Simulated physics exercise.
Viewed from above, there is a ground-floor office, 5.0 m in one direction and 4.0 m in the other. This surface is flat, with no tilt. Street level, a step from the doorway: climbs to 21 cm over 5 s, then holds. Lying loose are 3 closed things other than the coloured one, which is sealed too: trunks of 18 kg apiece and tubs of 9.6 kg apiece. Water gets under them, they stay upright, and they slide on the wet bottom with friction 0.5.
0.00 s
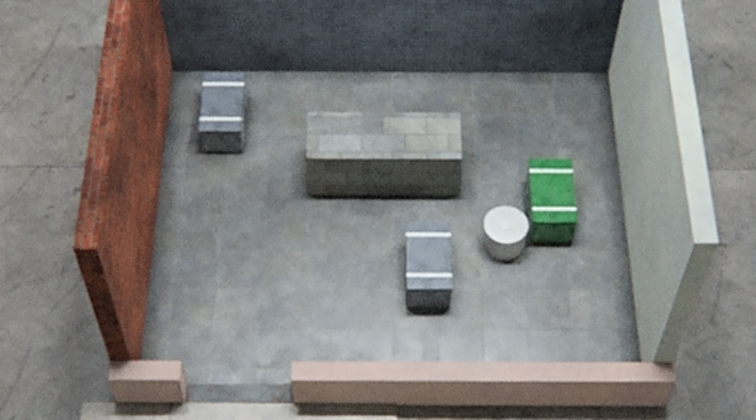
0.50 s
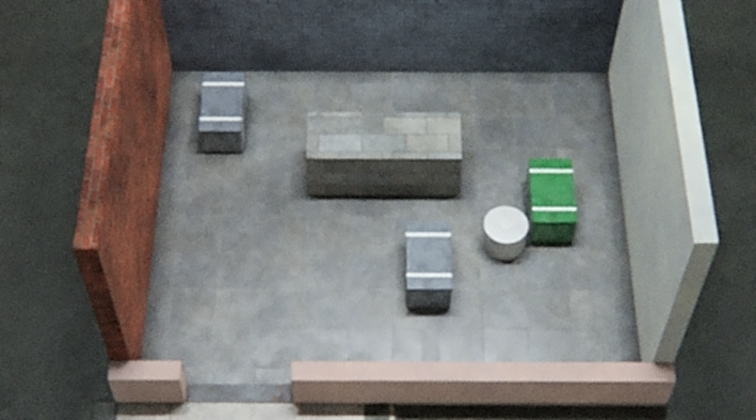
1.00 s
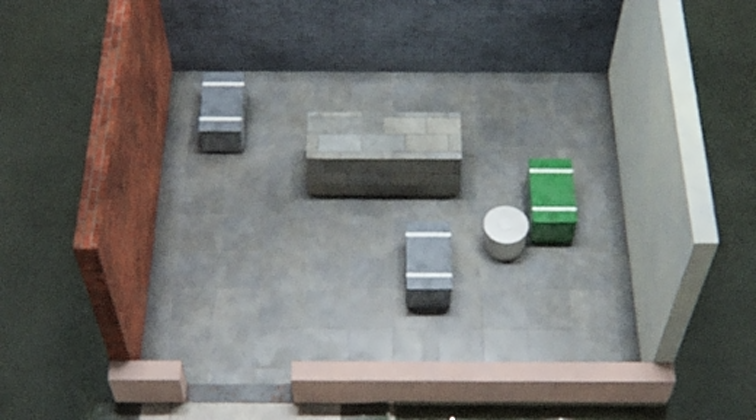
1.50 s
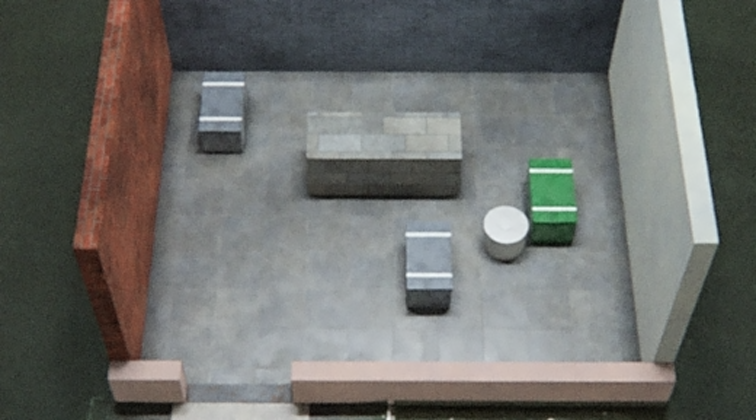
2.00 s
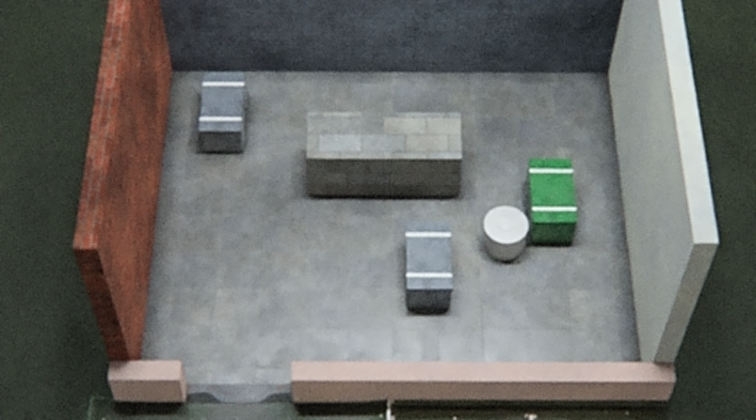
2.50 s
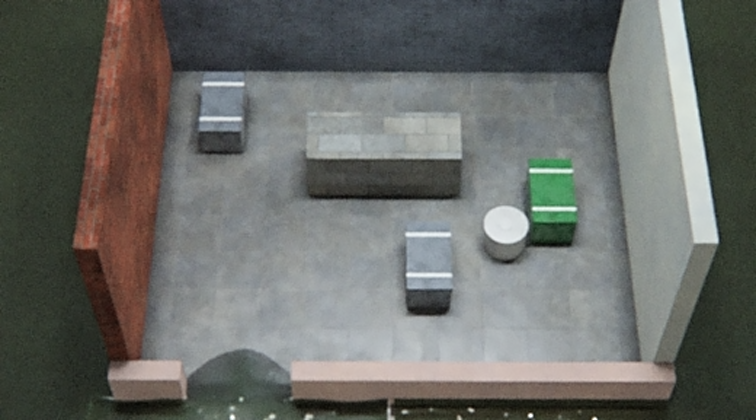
Dark water spread around the outside of a small walled office and started to creep in through the gap in the front wall, while the green trunk and everything else inside stayed still.
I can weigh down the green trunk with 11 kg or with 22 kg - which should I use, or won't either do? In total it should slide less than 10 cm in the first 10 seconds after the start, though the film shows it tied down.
Go with the heavier one.
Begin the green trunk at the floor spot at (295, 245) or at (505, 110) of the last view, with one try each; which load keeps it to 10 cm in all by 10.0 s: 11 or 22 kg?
Well, at the first spot no weight will do, and at the second no weight will do.
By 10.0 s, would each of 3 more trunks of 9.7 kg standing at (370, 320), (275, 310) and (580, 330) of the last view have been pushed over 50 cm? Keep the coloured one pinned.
In turn: Within it, beyond it, within it.
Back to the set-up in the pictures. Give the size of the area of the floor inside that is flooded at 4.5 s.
My estimate is roughly 5.0 m2.
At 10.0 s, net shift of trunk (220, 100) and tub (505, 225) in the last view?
120 cm and 10 cm respectively.
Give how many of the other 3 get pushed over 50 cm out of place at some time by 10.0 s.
That comes to 1.
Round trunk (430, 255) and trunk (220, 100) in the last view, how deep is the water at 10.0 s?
Depth approx. 4 cm / 9 cm.
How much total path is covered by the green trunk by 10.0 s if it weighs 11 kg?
20 cm in all.
After 3.5 s the green trunk would be 0 cm from its start with 11 kg and 0 cm from its start with 22 kg; 0 cm of water round it then.
After 4.5 s the green trunk would be 0 cm from its start with 11 kg and 0 cm from its start with 22 kg; 0 cm of water round it then.
After 7.0 s the green trunk would be 0 cm from its start with 11 kg and 0 cm from its start with 22 kg; 2 cm of water round it then.
After 10.0 s the green trunk would be 19 cm from its start with 11 kg and 0 cm from its start with 22 kg; 3 cm of water round it then.
